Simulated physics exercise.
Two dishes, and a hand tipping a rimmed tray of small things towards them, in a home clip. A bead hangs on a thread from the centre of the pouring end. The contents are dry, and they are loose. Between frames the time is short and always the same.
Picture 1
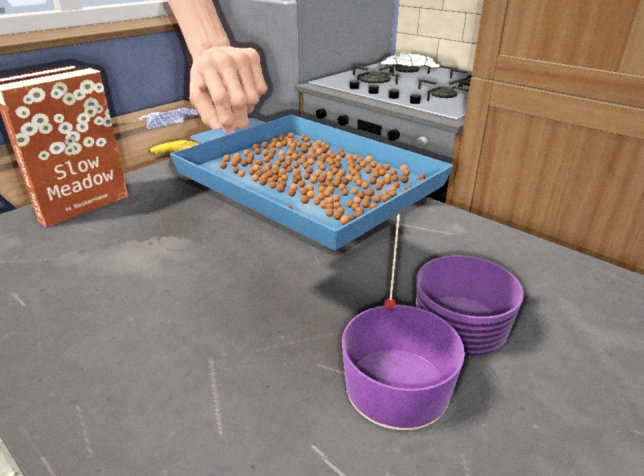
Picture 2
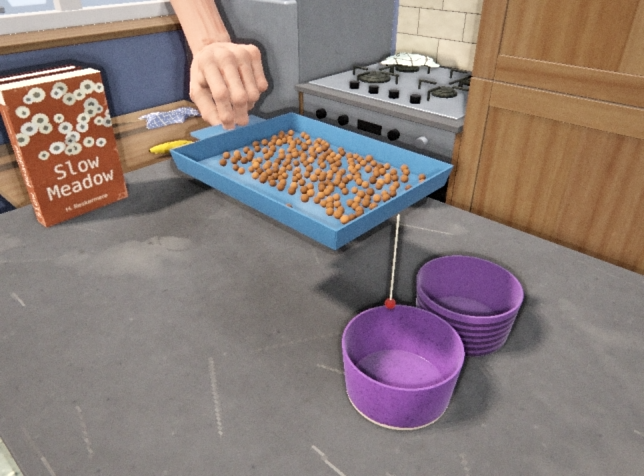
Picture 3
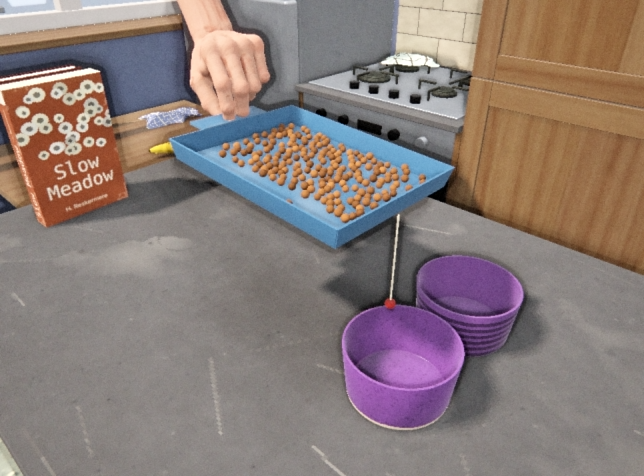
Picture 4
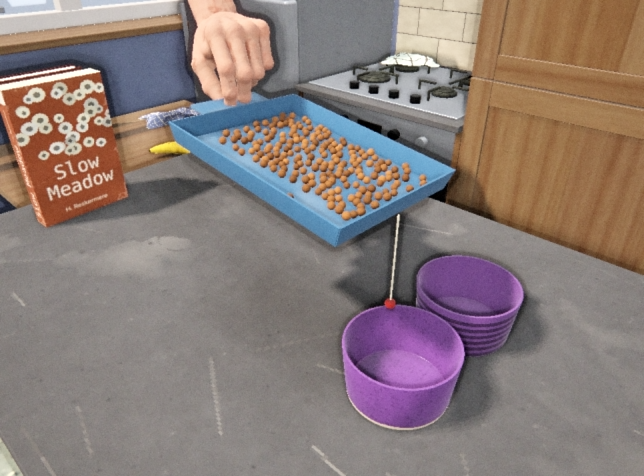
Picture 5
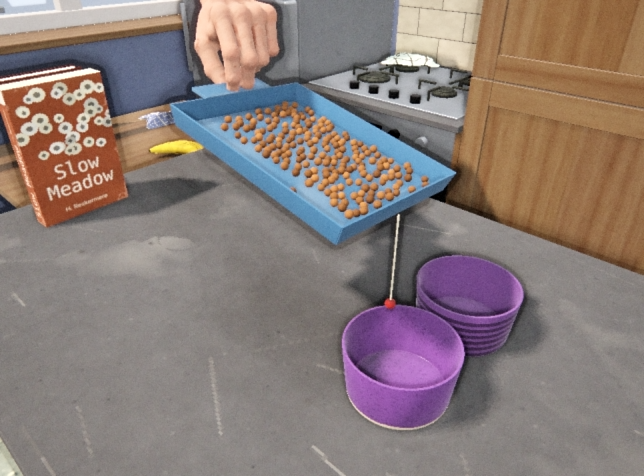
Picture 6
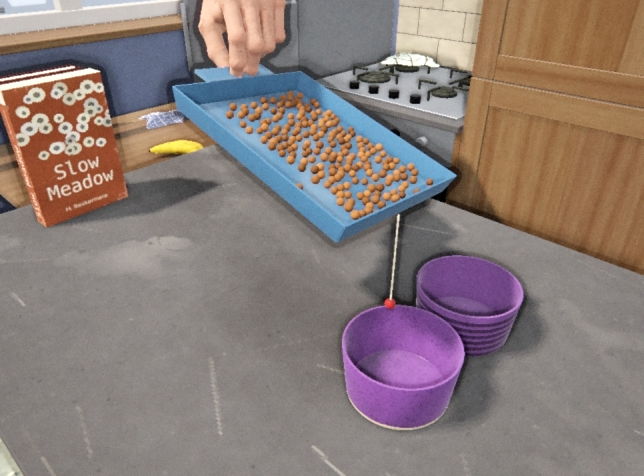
On a grey kitchen counter with two purple dishes and a red book, a hand gradually raised the far end of a blue tray, and the small brown balls in it began shifting slightly.
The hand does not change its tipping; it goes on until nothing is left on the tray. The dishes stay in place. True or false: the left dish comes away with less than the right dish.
True.
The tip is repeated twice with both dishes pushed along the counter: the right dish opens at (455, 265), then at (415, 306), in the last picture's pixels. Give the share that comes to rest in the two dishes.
You'd get 60 per cent first and 70 per cent second.
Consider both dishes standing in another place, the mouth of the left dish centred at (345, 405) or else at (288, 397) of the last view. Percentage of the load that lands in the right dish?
It works out to 40 percent and then 10 percent.
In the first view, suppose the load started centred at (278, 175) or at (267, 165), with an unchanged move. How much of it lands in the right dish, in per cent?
First 70 %, then 70 %.
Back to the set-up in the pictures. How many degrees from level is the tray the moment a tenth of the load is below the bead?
Approx. 90° from level.
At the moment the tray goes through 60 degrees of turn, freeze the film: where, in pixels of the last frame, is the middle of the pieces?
At about (412, 175).
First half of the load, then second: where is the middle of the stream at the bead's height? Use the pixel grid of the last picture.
(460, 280), then (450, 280).
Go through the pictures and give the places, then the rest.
In the first frame, corners of the pouring end near (335, 227) and (446, 165), level; middle of the load near (310, 171), cereal balls; left dish near (451, 393); right dish near (513, 324); bead on its thread near (390, 304).
In the second frame, corners of the pouring end near (336, 226) and (447, 165), level; middle of the load near (310, 169).
In the third frame, corners of the pouring end near (337, 225) and (447, 167), tipped barely, lowest at the right corner; middle of the load near (310, 164).
In the fourth frame, corners of the pouring end near (339, 224) and (449, 169), tipped a little, lowest at the right corner; middle of the load near (311, 157).
In the fifth frame, corners of the pouring end near (342, 222) and (450, 171), tipped a little, lowest at the right corner; middle of the load near (314, 150).
In the sixth frame, corners of the pouring end near (344, 221) and (450, 174), tipped clearly, lowest at the right corner; middle of the load near (320, 145), near two thirds on the move; left dish near (451, 393); right dish near (513, 324).
Shortly afterwards, tray tipped steeply; all but a few on the tray; only a few in the air.
Next, tray tipped right over; near a third on the tray; only a few in the left dish; near a third in the right dish; only a few outside both; near a quarter in the air.
Some moments later, tray tipped past a quarter turn; a little in the left dish; the bulk in the right dish; a little outside both.
In the end, tray tipped past a quarter turn; a little in the left dish; the bulk in the right dish; a little outside both.
